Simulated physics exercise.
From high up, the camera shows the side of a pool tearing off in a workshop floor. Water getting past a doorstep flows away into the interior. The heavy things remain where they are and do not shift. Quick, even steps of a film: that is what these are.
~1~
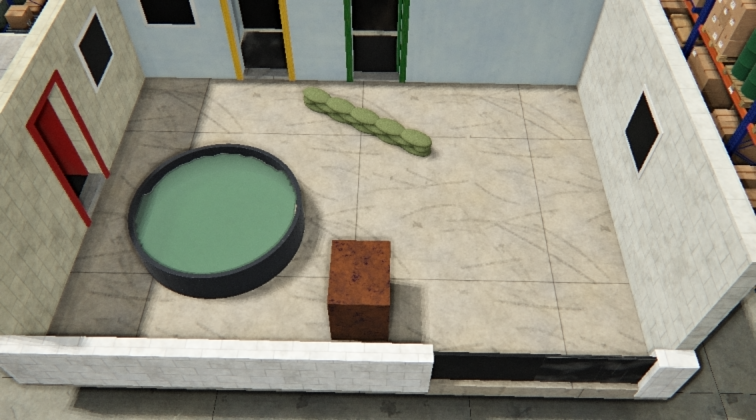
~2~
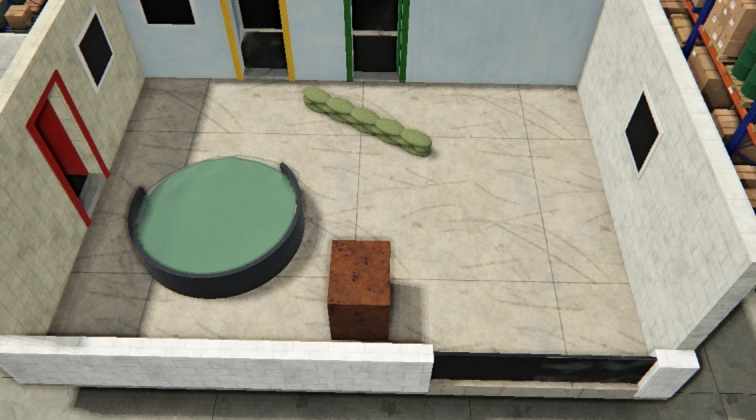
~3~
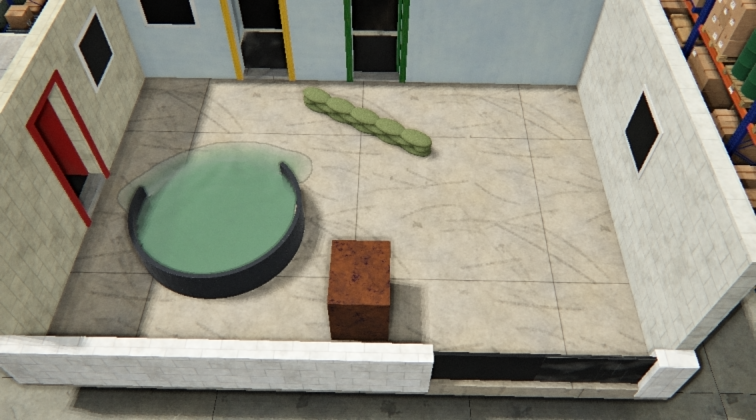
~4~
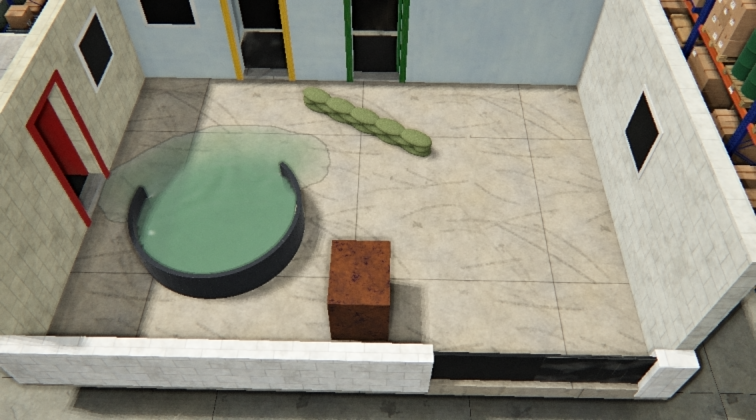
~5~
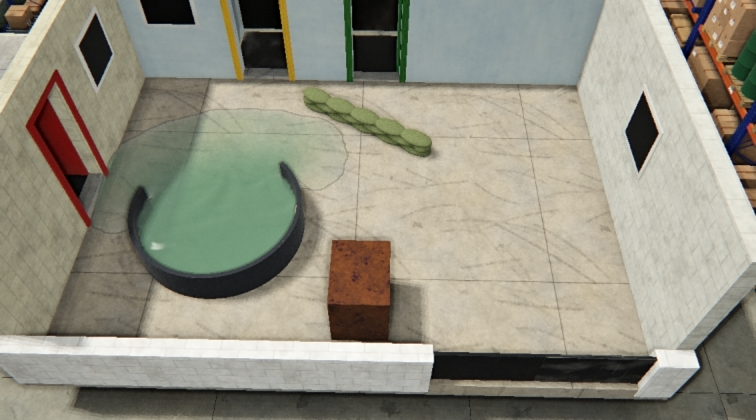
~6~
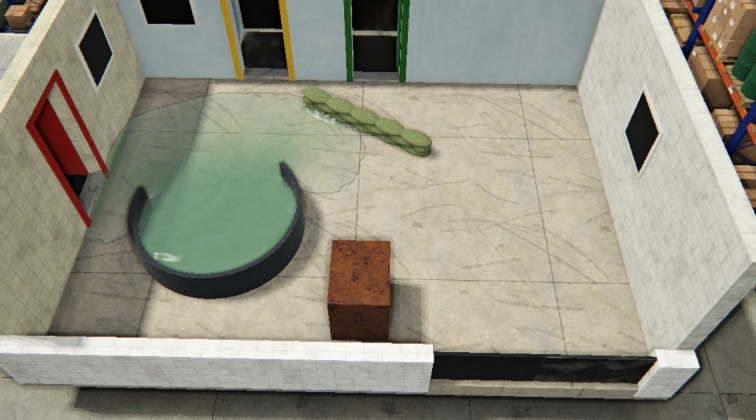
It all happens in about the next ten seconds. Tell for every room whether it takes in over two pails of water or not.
Outcome: Green door: Two buckets at most; yellow door: Over two buckets; red door: Two buckets at most.
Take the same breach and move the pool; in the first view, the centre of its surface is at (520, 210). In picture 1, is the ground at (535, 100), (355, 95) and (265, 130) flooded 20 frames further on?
Going through the three places: In the spill, in the spill, in the spill.
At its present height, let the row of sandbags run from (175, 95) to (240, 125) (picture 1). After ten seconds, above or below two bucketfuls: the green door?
My reading is that green exceeds the limit.
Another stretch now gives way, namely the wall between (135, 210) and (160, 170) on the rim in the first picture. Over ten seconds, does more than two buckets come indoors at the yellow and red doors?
As I see it, the yellow door stays short of it and the red door tops the mark too.
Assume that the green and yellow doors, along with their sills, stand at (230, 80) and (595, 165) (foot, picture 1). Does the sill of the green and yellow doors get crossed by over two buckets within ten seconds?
First the green door, which crosses the line, then the yellow door, which stays on the safe side.
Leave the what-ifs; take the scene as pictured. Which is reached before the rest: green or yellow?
Answer: The yellow-painted one.
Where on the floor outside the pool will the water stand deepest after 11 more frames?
My pick is (145, 81).
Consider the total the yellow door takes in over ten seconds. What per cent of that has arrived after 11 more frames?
Roughly 30 percent.
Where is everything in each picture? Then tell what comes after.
The first picture shows still water in the round pool at (217, 208).
In the second picture, water pours out on the round pool's far side and has run to a hidden place.
In the third picture, the front is at (125, 199), out from the gap on the round pool's far side.
In the fourth picture, water pours out on the round pool's far side and has run to (102, 193).
In the fifth picture, water pours out on the round pool's far side and has run to (329, 126).
In the sixth picture, the front is at (352, 129), out from the gap on the round pool's far side.
A moment on, water covers 25 % of the floor; the green door not reached, the yellow door under two buckets in, the red door under two buckets in.
Next, water covers 30 % of the floor; the green door wet at the sill, nothing in, the yellow door over two buckets in, the red door under two buckets in.
Then, water covers 45 % of the floor; the green door wet at the sill, nothing in, the yellow door far over two buckets in, the red door under two buckets in.
Later, water covers 70 % of the floor; the green door under two buckets in, the yellow door far over two buckets in, the red door under two buckets in.
In the end, water covers 95 % of the floor; the green door under two buckets in, the yellow door far over two buckets in, the red door under two buckets in.
